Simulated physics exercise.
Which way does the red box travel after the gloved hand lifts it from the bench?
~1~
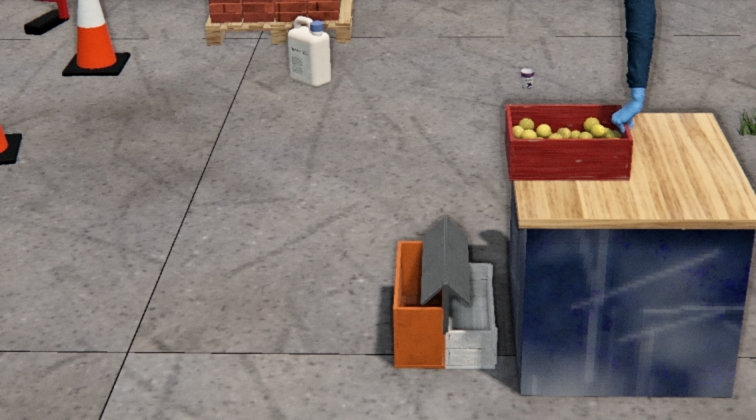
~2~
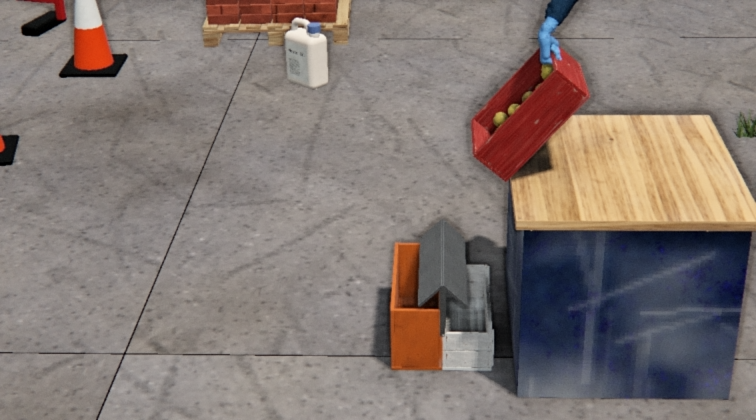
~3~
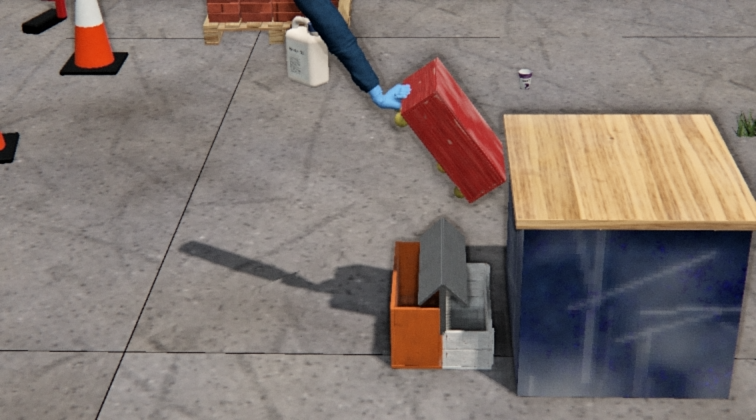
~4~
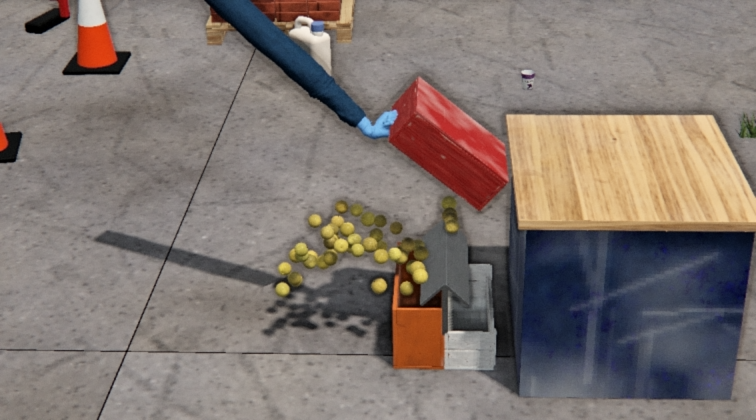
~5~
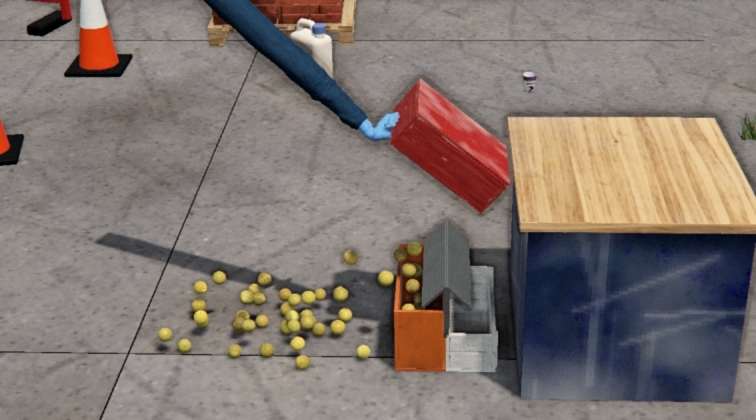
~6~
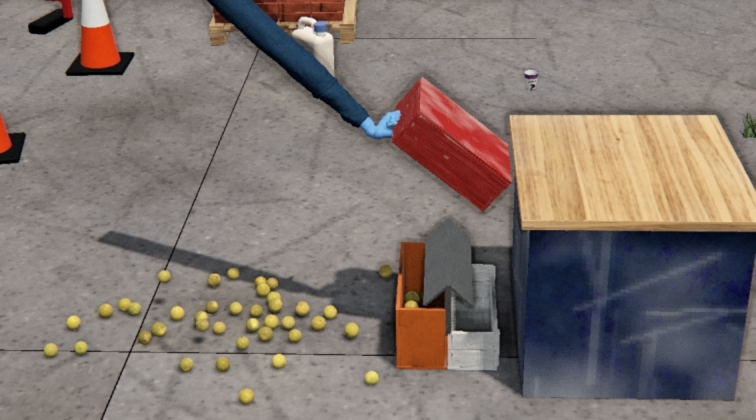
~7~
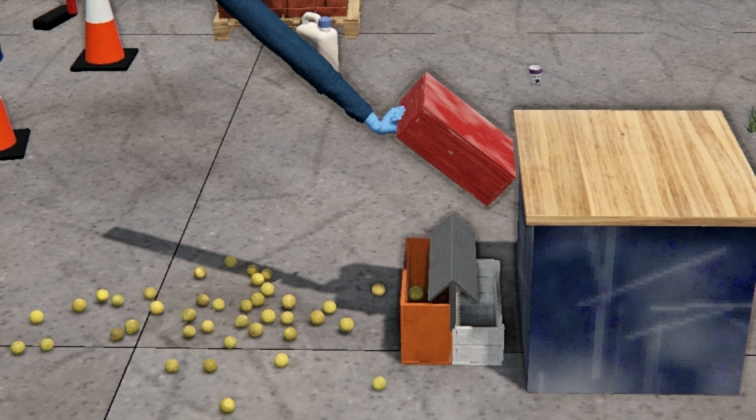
The red box moves to the left, off the bench, as the hand tips it over.
